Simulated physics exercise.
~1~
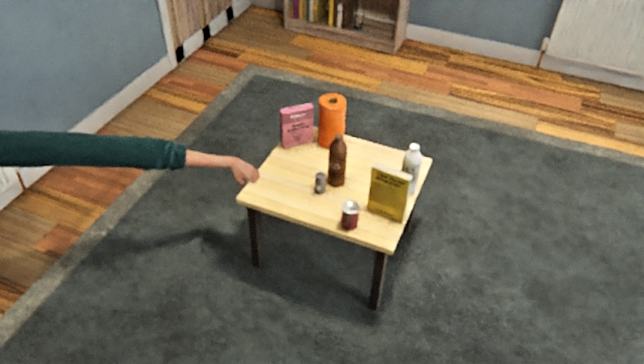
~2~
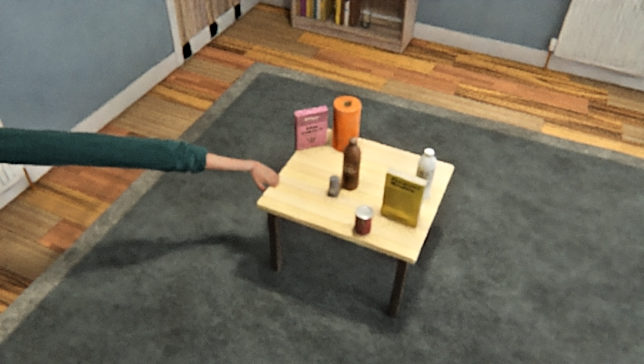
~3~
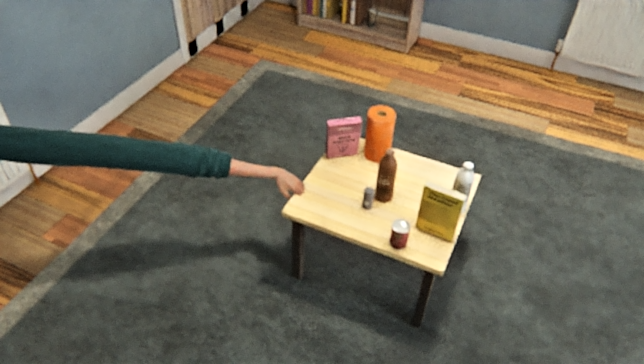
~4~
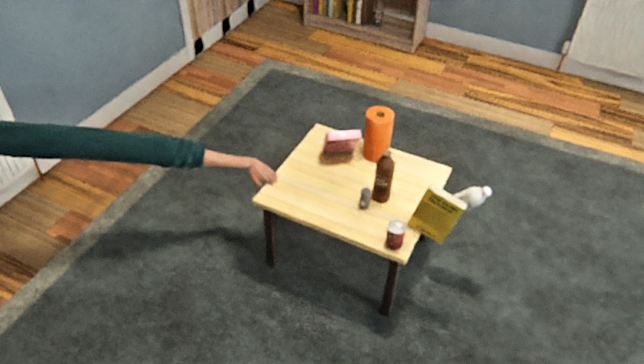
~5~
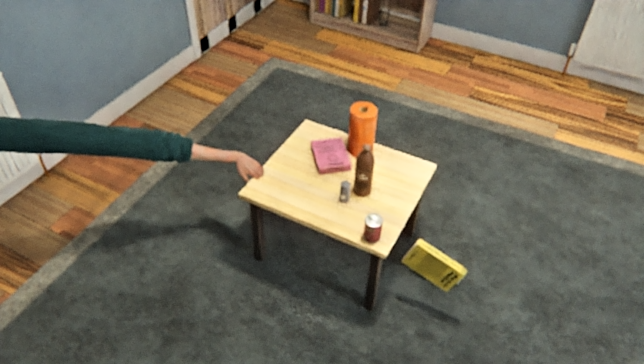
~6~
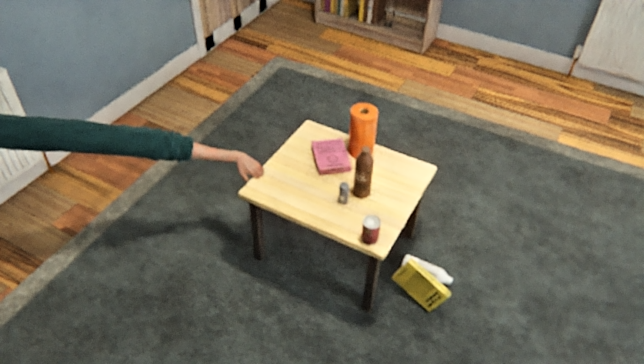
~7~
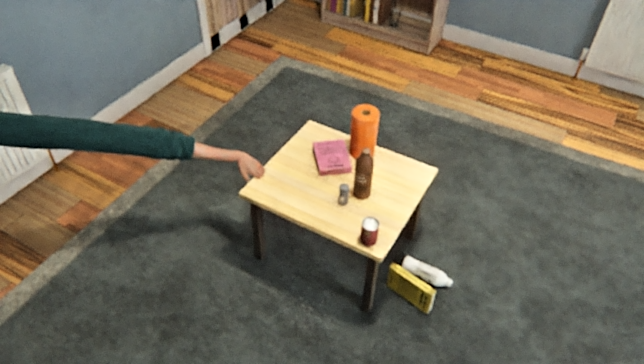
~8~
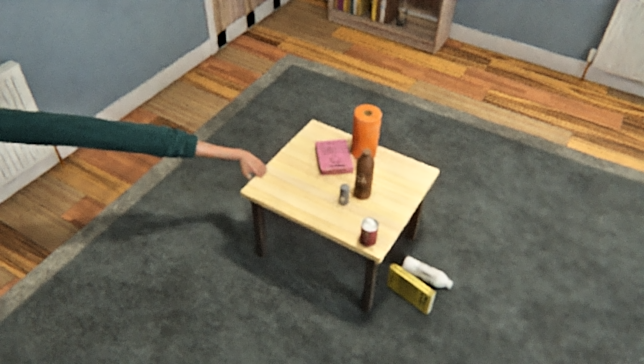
At the start, a hand in a green sleeve rests at the left edge of a light wooden table holding a pink packet, an orange roll, two bottles, a grey shaker, a red tin and a yellow book. The table slides right with everything upright, then jerks back left. The pink packet tips over, while the yellow book and white bottle lean and drop off the right side. They settle together on the dark rug. The packet ends lying on the tabletop, with the roll, brown bottle, shaker and tin still standing.
